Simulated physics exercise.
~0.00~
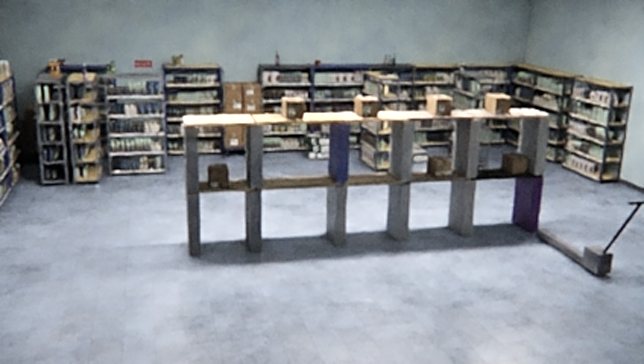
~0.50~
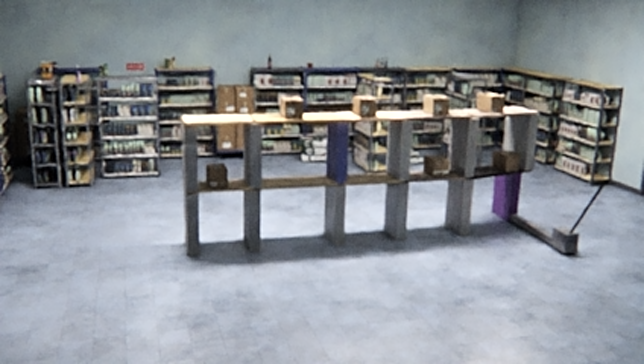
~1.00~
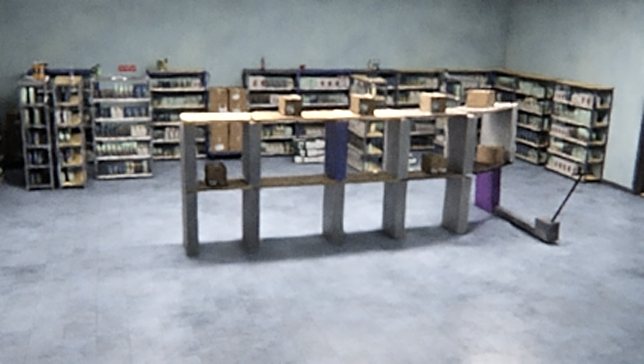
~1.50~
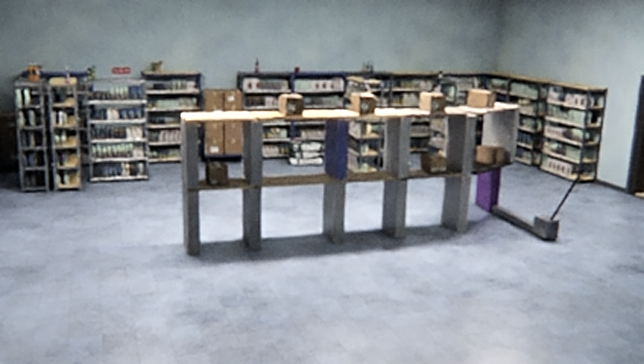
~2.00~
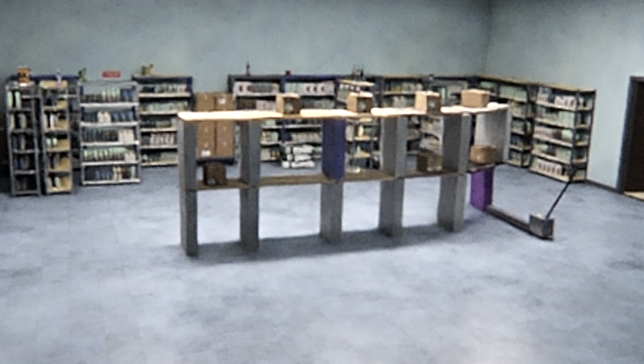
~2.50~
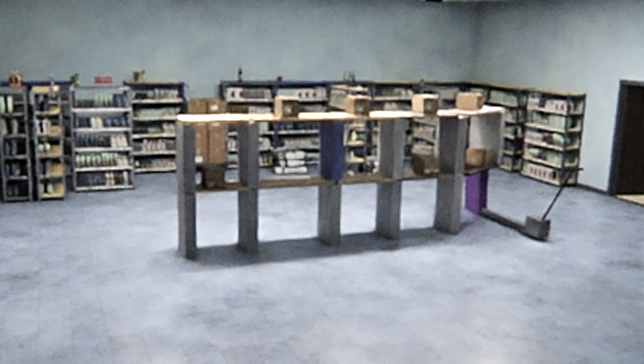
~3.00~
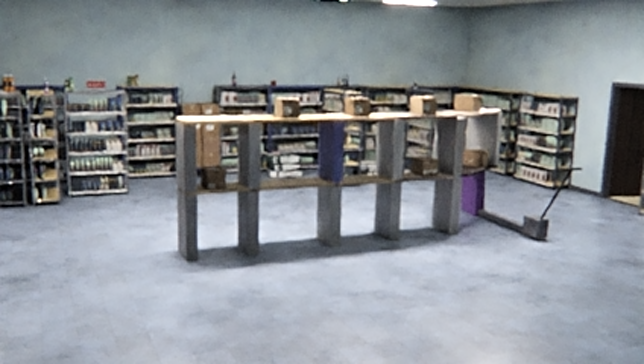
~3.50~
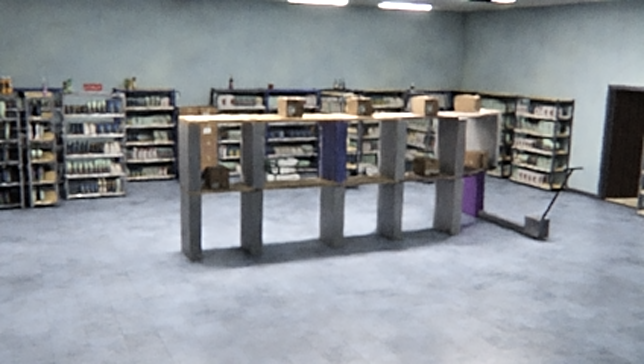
A long two-tier shelf of boards on grey uprights, topped with cartons, stood in a room lined with bookshelves as a low floor jack at the right shoved the purple end upright a little leftward, then stopped, leaving everything standing.
